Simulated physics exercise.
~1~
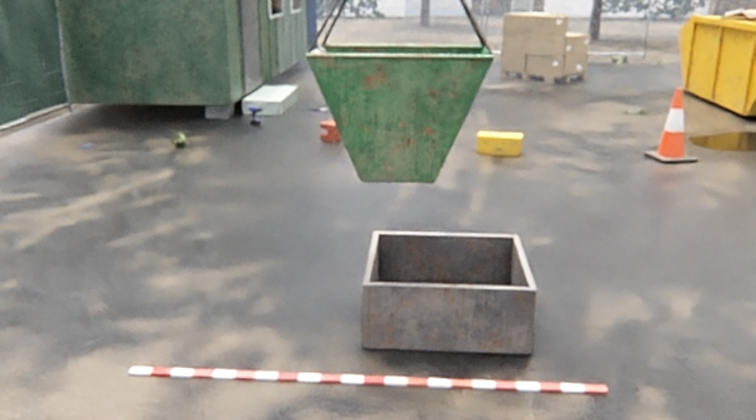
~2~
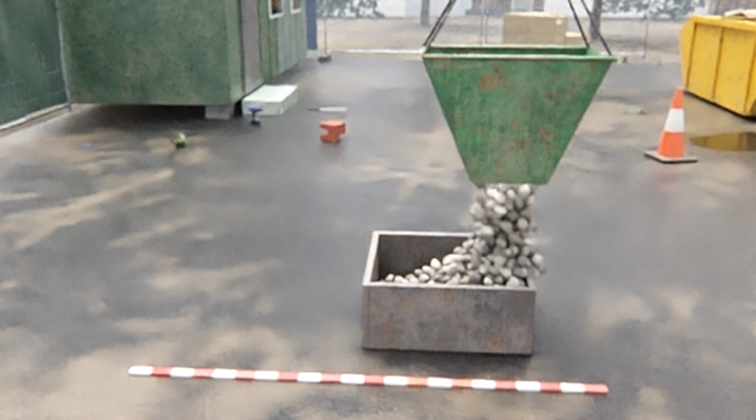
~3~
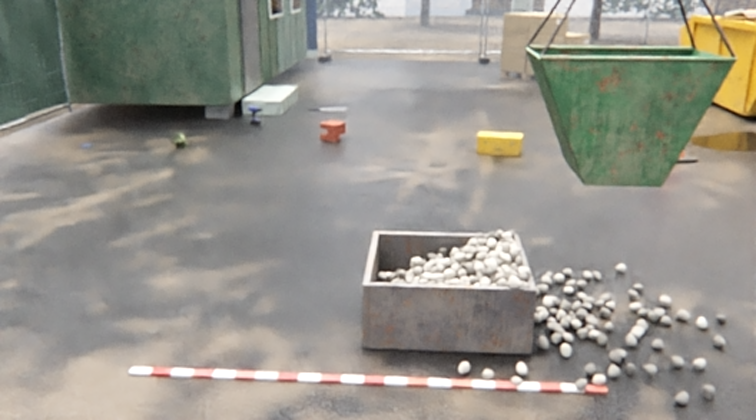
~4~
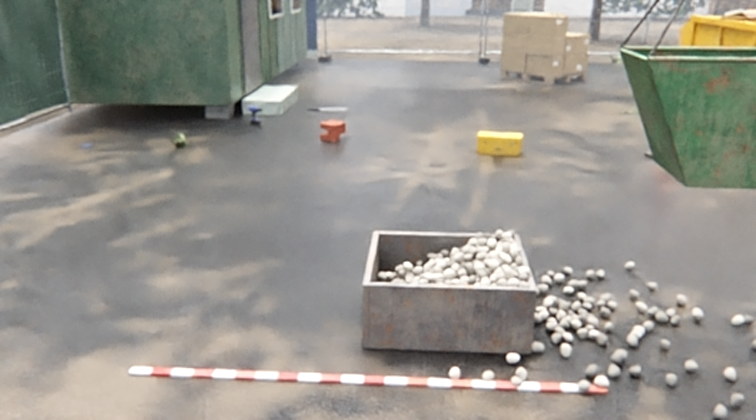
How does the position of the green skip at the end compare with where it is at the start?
At the start the skip hangs above the grey bin, near the middle of the view. By the end it is well to the right of the bin, partly cut off by the right edge of the view, at about the same height.
